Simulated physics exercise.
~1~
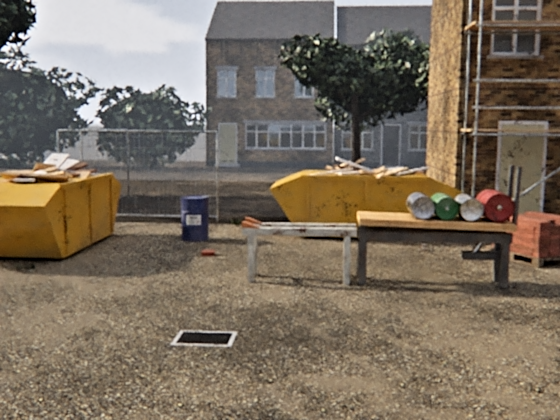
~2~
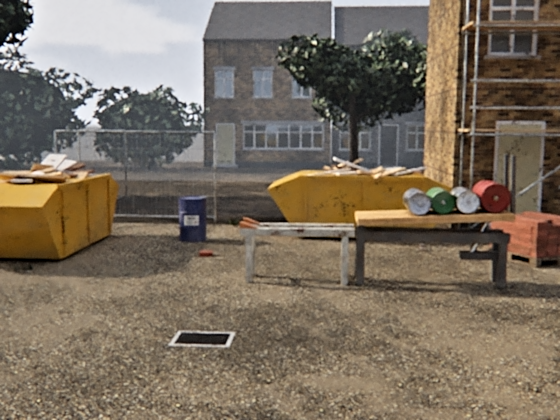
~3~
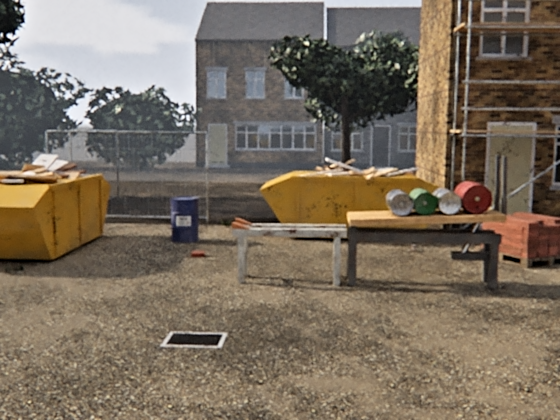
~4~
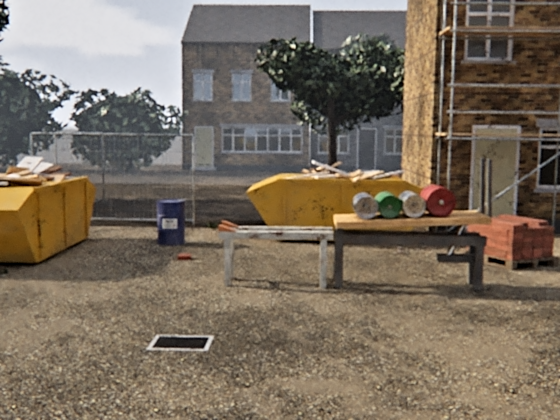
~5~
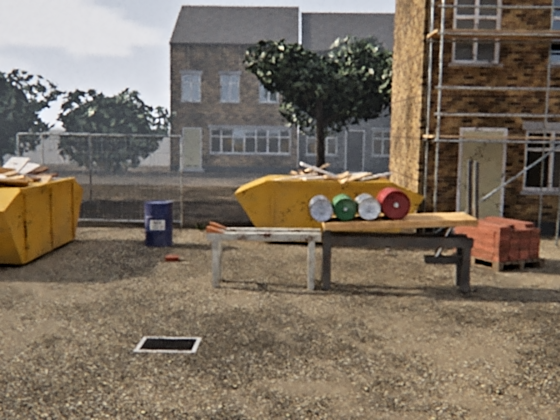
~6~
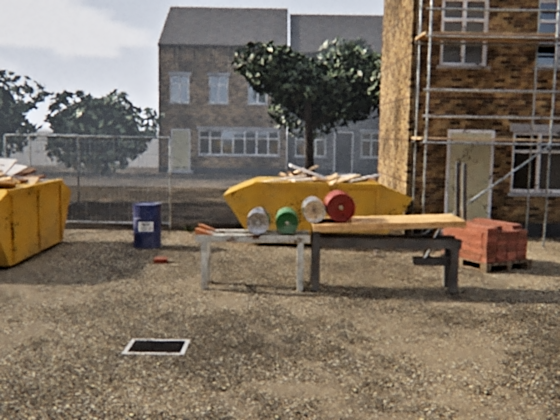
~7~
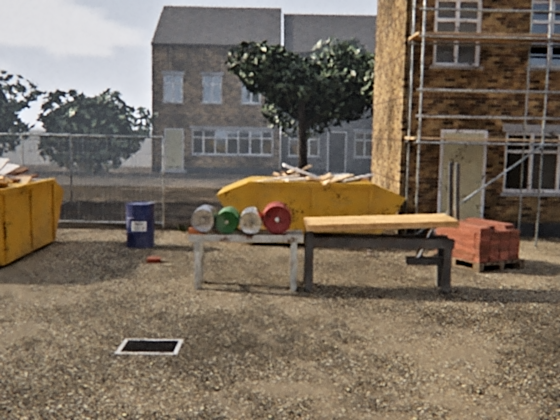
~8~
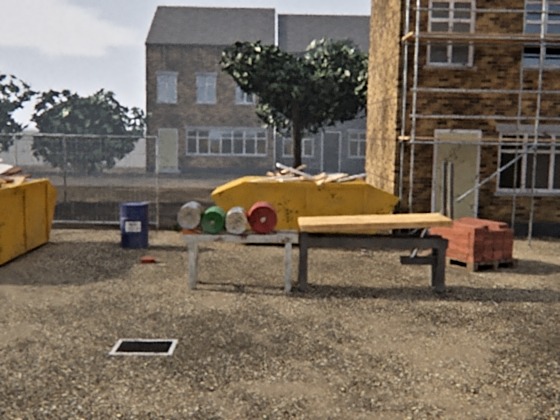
We see four barrels, two pale, one green and one red, on a wooden deck in a building yard as the view pans slightly right; they roll left onto the lower metal rack and end lying there side by side, the red one rightmost.
